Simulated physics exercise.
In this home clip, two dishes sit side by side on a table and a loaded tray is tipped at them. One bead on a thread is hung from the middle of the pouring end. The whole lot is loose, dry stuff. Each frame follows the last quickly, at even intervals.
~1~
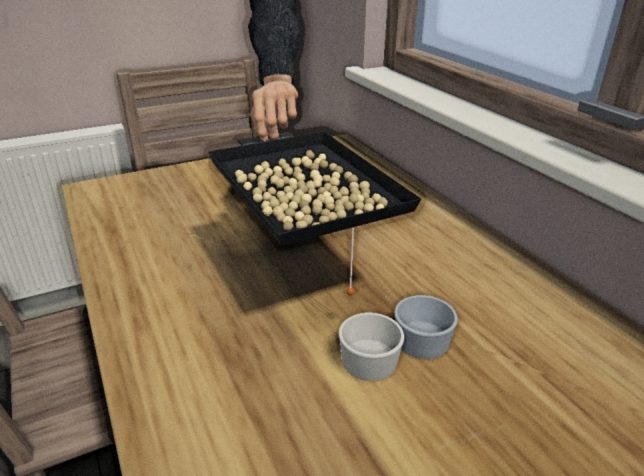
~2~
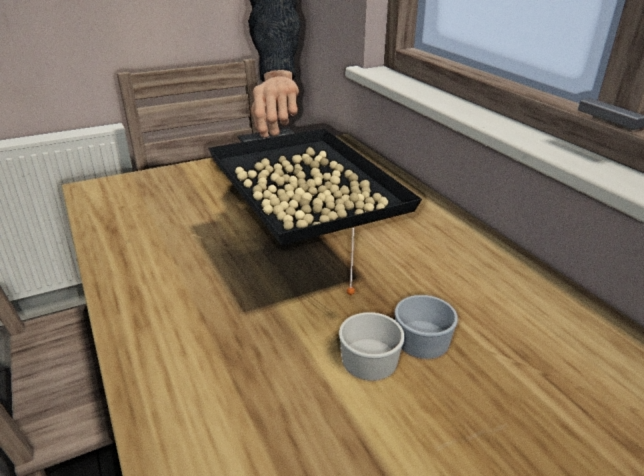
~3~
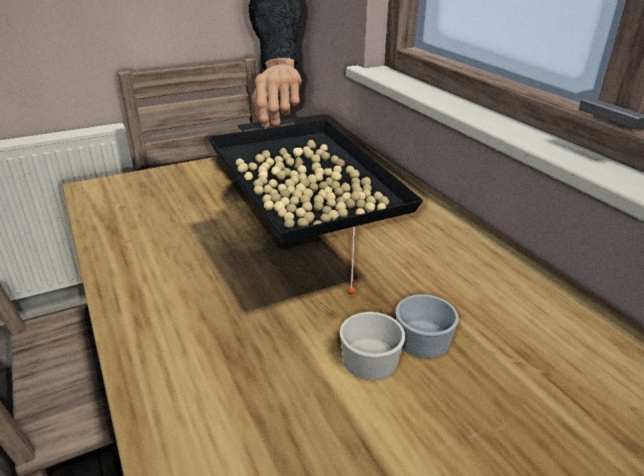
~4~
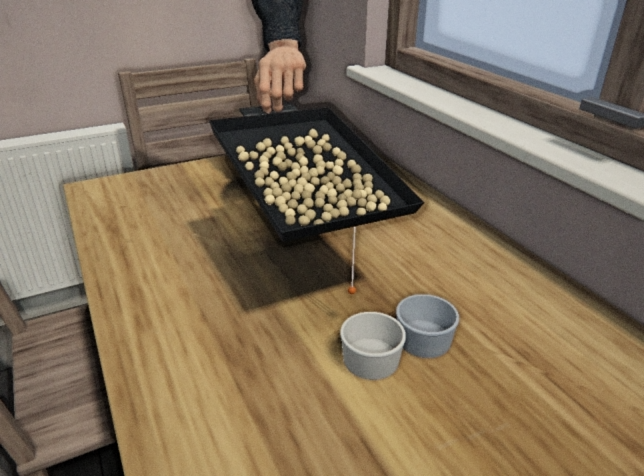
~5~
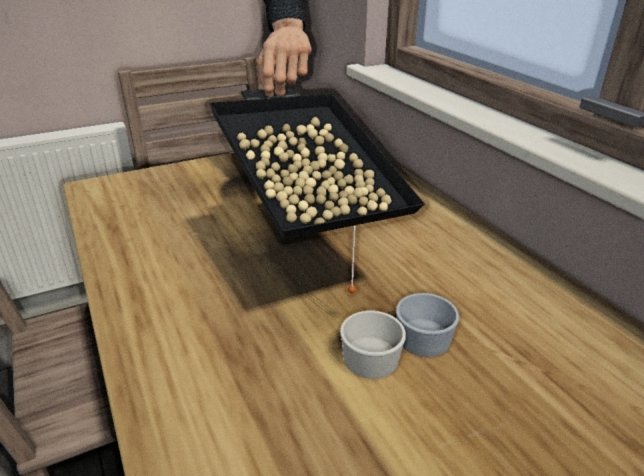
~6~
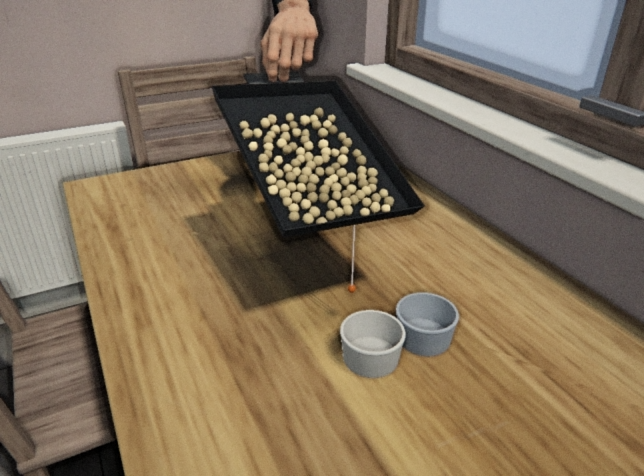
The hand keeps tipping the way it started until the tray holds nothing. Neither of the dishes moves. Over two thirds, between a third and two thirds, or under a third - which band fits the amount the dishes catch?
The dishes collect at least a third and at most two thirds of the load.
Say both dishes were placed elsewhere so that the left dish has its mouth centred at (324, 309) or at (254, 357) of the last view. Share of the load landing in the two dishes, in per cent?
10 %, 0 %.
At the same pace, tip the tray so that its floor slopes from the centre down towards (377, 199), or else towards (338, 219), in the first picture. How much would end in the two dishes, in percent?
Around 0 per cent first, around 50 per cent next.
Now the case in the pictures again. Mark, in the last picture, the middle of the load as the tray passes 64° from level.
I'd put it at about (363, 186).
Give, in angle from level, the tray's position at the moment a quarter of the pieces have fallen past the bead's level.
Roughly 100°.
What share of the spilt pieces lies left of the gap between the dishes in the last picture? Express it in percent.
I'd guess close to 40 %.
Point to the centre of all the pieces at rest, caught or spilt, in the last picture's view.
The centre comes to rest near (408, 331).
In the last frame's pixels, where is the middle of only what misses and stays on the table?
At about (414, 313).
Shortly afterwards, tray tipped steeply; the whole lot on the tray.
Next, tray tipped past a quarter turn; near a third on the tray; a little in the left dish; a little in the right dish; a little outside both; near a quarter in the air.
Some moments later, tray tipped past a quarter turn; near a quarter in the left dish; near a quarter in the right dish; near half outside both.
In the end, tray tipped past a quarter turn; near a quarter in the left dish; near a quarter in the right dish; near half outside both.
